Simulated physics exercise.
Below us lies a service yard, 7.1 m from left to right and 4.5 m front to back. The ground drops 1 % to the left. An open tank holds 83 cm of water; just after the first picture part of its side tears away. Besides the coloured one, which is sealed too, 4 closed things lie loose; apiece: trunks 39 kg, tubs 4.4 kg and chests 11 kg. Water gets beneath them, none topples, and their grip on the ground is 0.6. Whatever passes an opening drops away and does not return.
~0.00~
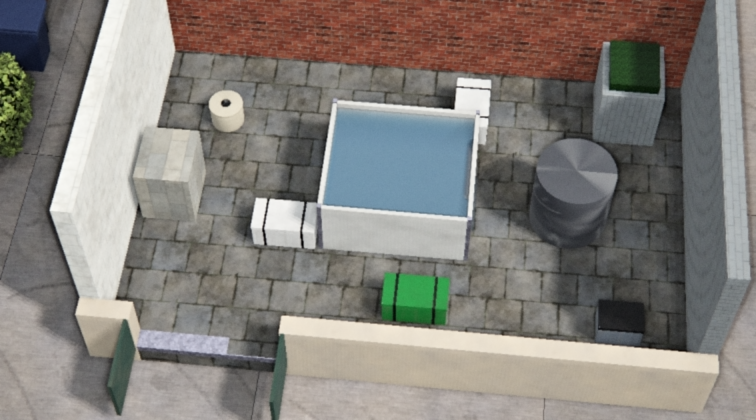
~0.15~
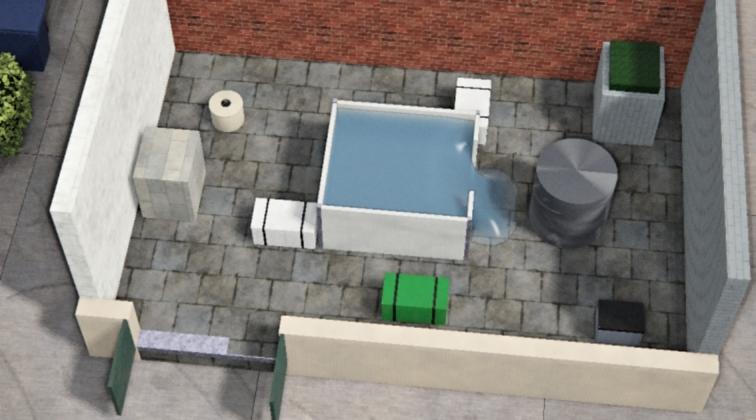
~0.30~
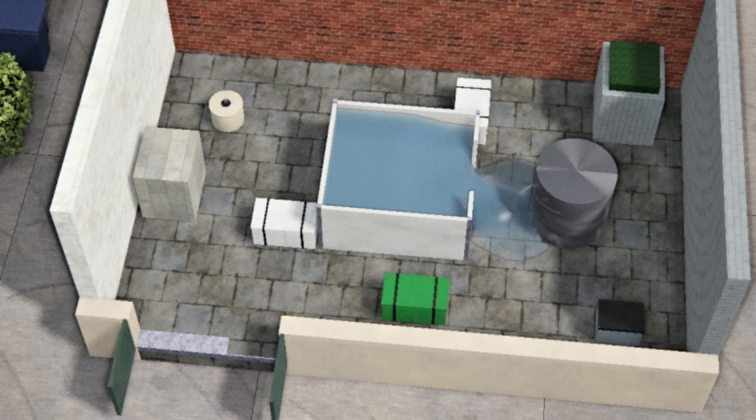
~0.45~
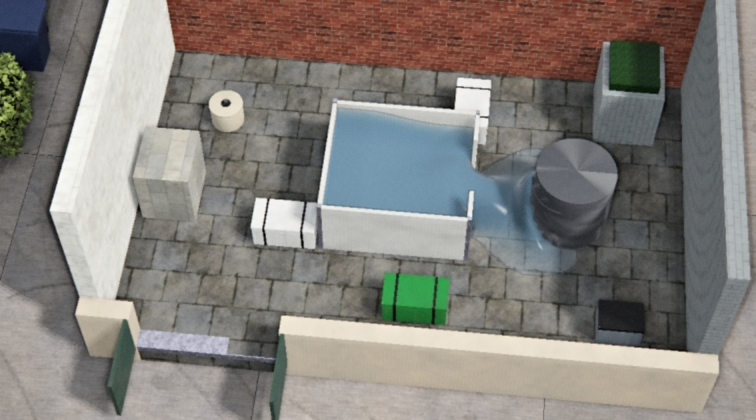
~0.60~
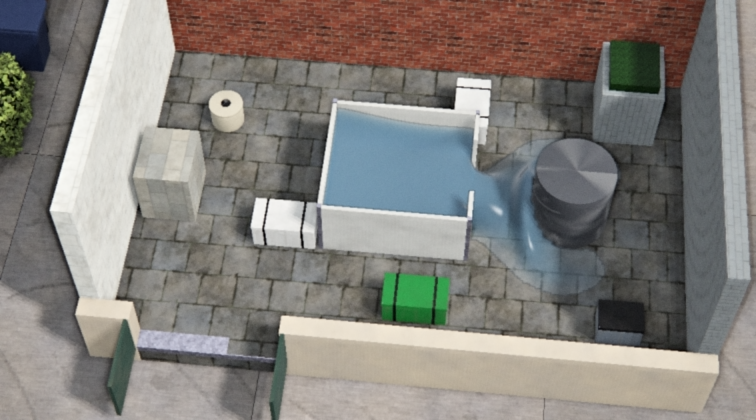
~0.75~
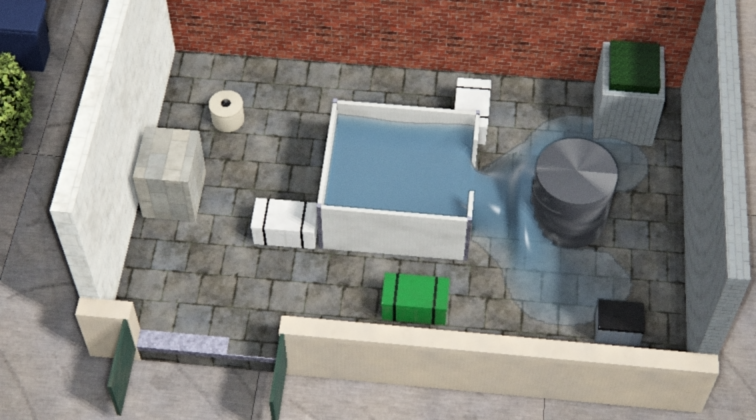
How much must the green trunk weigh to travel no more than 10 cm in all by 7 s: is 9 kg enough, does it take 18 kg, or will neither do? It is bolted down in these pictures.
Verdict: Neither load is enough.
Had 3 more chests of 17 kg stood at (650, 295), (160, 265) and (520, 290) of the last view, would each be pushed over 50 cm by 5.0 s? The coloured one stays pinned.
In turn: More, less, over.
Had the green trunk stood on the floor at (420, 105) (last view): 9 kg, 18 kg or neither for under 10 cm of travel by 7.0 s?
Neither holds.
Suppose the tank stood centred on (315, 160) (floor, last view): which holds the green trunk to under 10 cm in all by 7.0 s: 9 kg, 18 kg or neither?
Then neither load is enough.
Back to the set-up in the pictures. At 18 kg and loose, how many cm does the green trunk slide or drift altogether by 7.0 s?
About 50 cm.
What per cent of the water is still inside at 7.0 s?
About 98 per cent.
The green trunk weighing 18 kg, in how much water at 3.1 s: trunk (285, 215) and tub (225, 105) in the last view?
About 0 and 0 cm.
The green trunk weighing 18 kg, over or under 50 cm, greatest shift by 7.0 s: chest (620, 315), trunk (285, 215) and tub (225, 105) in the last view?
In turn: Over, less, over.
After 1.4 s the green trunk would be 0 cm from its start with 9 kg and 0 cm from its start with 18 kg; 0 cm of water round it then.
After 3.1 s the green trunk would be 20 cm from its start with 9 kg and 16 cm from its start with 18 kg; 4 cm of water round it then.
After 4.9 s the green trunk would be 58 cm from its start with 9 kg and 28 cm from its start with 18 kg; 4 cm of water round it then.
After 7.0 s the green trunk would be 109 cm from its start with 9 kg and 52 cm from its start with 18 kg; 4 cm of water round it then.
